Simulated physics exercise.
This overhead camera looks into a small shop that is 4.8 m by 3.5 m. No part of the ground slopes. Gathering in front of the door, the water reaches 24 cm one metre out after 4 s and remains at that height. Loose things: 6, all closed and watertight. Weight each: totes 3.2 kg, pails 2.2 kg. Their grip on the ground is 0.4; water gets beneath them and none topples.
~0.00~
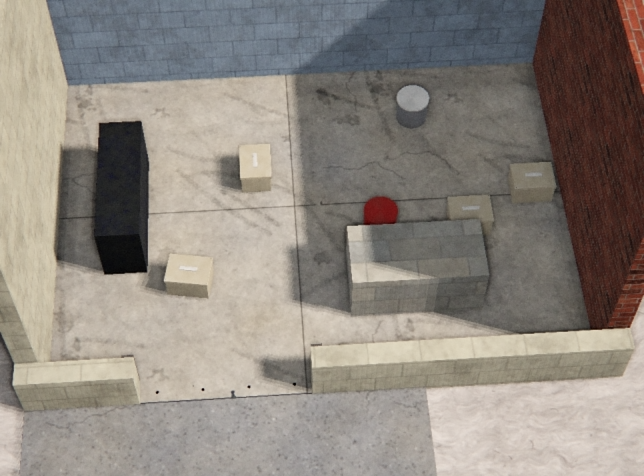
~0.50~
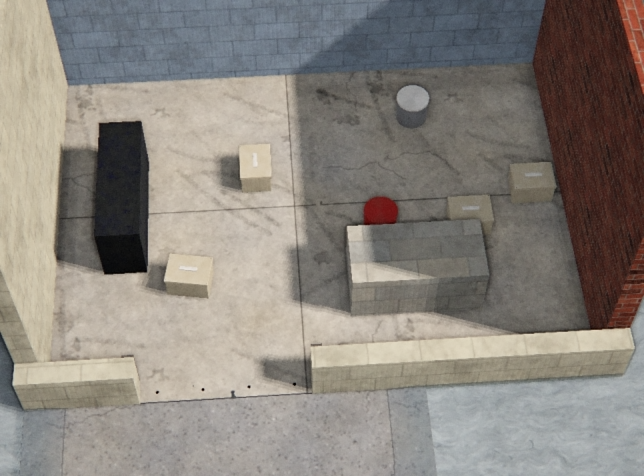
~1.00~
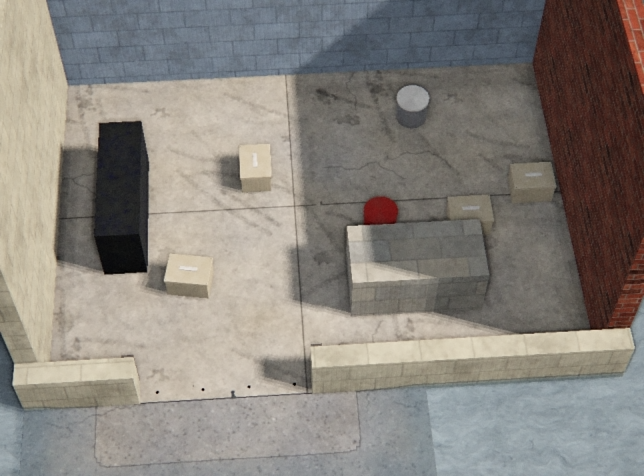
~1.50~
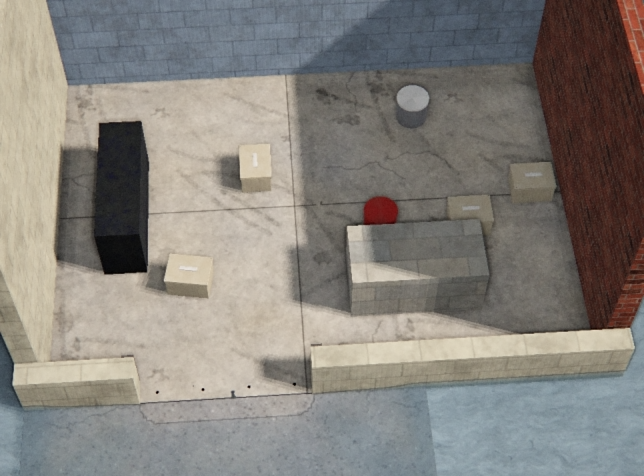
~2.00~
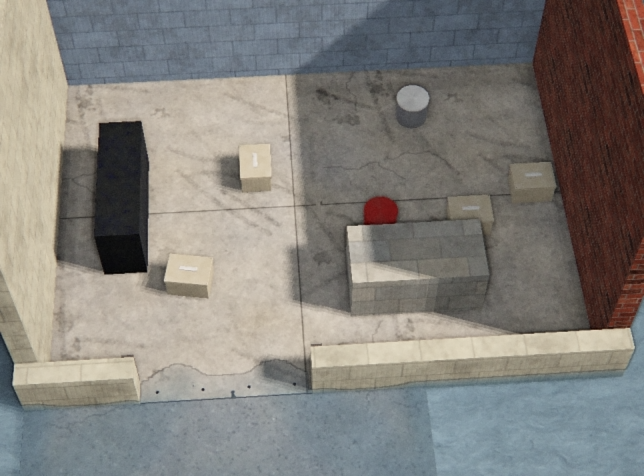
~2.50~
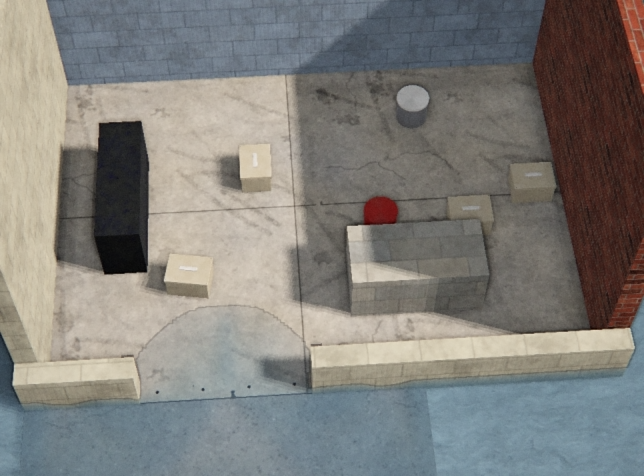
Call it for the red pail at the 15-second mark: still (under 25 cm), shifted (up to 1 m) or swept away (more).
Shifted.
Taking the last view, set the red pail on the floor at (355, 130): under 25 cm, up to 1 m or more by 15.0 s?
It creeps a little.
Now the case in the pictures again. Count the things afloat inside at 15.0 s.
At that moment it comes to 6.
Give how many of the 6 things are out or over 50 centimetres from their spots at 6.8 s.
At that moment it comes to 3.
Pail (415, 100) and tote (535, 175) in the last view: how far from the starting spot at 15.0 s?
80 cm, 140 cm.
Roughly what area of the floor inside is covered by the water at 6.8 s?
I'd estimate close to 13 m2.
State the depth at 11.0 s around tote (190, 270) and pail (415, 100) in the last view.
I'd estimate 14 cm for the first and 11 cm for the second.
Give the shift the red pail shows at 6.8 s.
Shift: About 20 cm.
After 3.5 s the red pail is near (381, 210), 0.0 m from its start, aground; 0 afloat.
After 6.8 s the red pail is near (400, 208), 0.2 m from its start, aground; 3 afloat.
After 11.0 s the red pail is near (383, 161), 0.6 m from its start, afloat; 6 afloat.
After 15.0 s the red pail is near (340, 165), 0.6 m from its start, afloat; 6 afloat.
